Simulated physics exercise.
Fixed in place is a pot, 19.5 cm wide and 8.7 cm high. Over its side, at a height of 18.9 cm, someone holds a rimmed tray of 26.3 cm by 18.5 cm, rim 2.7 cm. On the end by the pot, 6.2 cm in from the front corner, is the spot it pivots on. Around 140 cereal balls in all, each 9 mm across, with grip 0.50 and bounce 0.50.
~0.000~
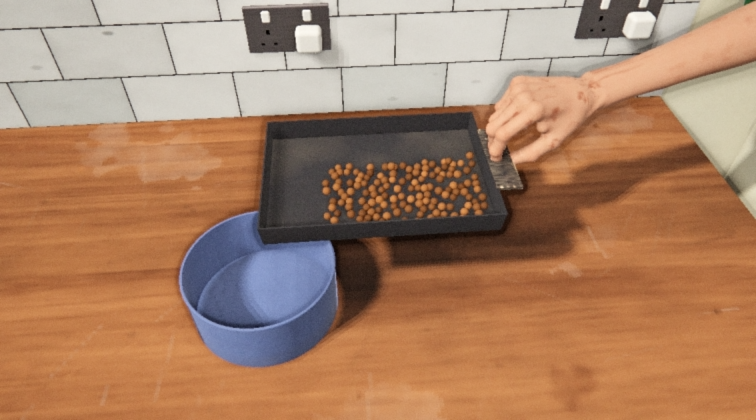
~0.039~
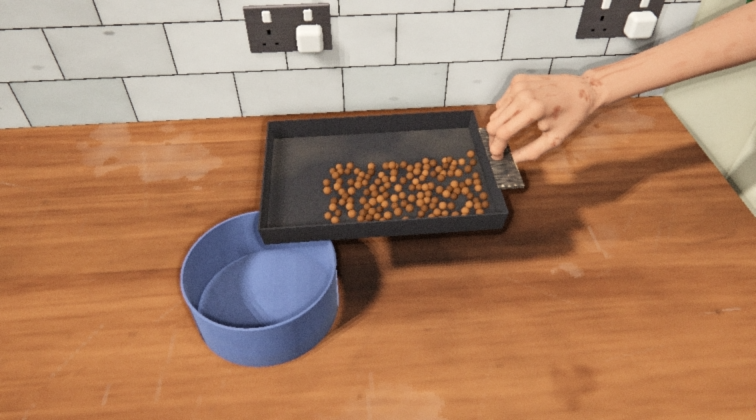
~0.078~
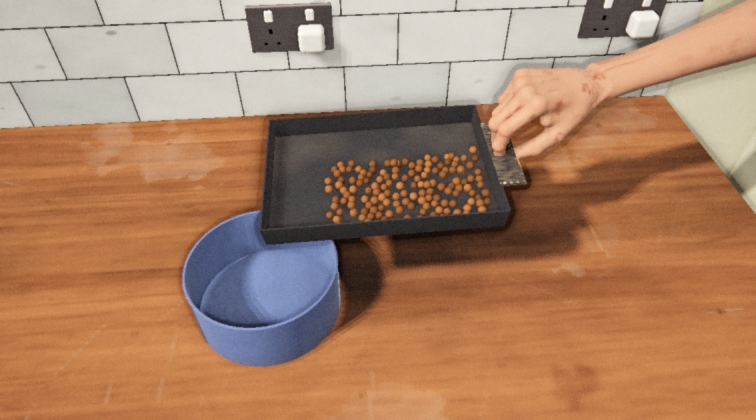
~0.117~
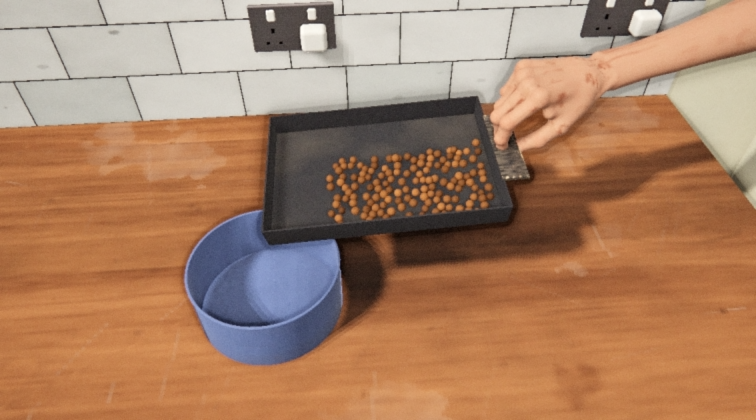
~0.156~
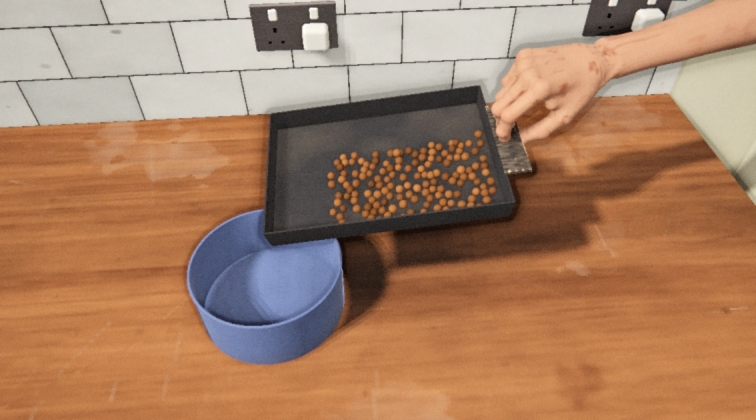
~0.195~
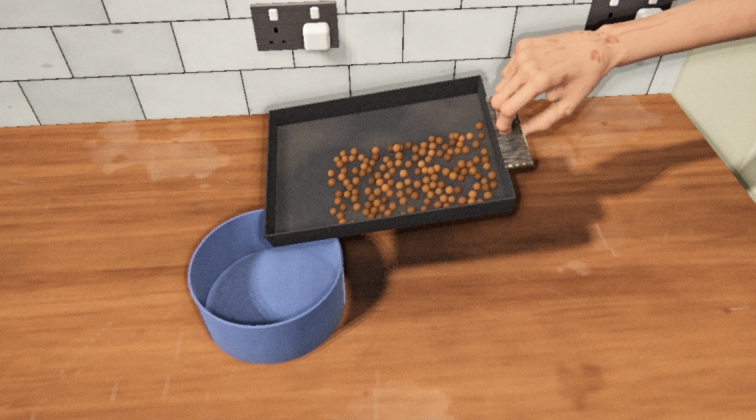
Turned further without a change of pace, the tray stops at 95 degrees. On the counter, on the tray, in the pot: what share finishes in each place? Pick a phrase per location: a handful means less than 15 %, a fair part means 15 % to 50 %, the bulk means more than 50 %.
Counter: A fair part, tray: A handful, pot: The bulk.
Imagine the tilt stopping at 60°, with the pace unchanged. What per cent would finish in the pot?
I'd expect some 0 per cent in the pot.
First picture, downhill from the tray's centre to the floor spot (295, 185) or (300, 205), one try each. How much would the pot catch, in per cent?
Around 70 % for the first direction, around 95 % for the second.
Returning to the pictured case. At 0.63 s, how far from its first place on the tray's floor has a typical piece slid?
I'd say close to 7 centimetres.
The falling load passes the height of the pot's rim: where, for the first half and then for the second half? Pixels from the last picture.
I'd mark about (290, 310) for the first half and about (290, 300) for the second.
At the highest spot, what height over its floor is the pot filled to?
Roughly 1.5 cm up.
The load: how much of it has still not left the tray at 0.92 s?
I'd put it at roughly 100 per cent.
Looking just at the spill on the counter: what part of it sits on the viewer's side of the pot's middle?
100 %.
Then, at 0.63 s, tilt 52 degrees; the tray holds 100 %, the pot 0 %.
Then, at 0.92 s, tilt 78 degrees; the tray holds 100 %, the pot 0 %.
Then, at 1.31 s, tilt 95 degrees; the tray holds 50 %, the pot 20 %.
By 2.3 s all is still; counter 30 %, tray 10 %, pot 65 %.
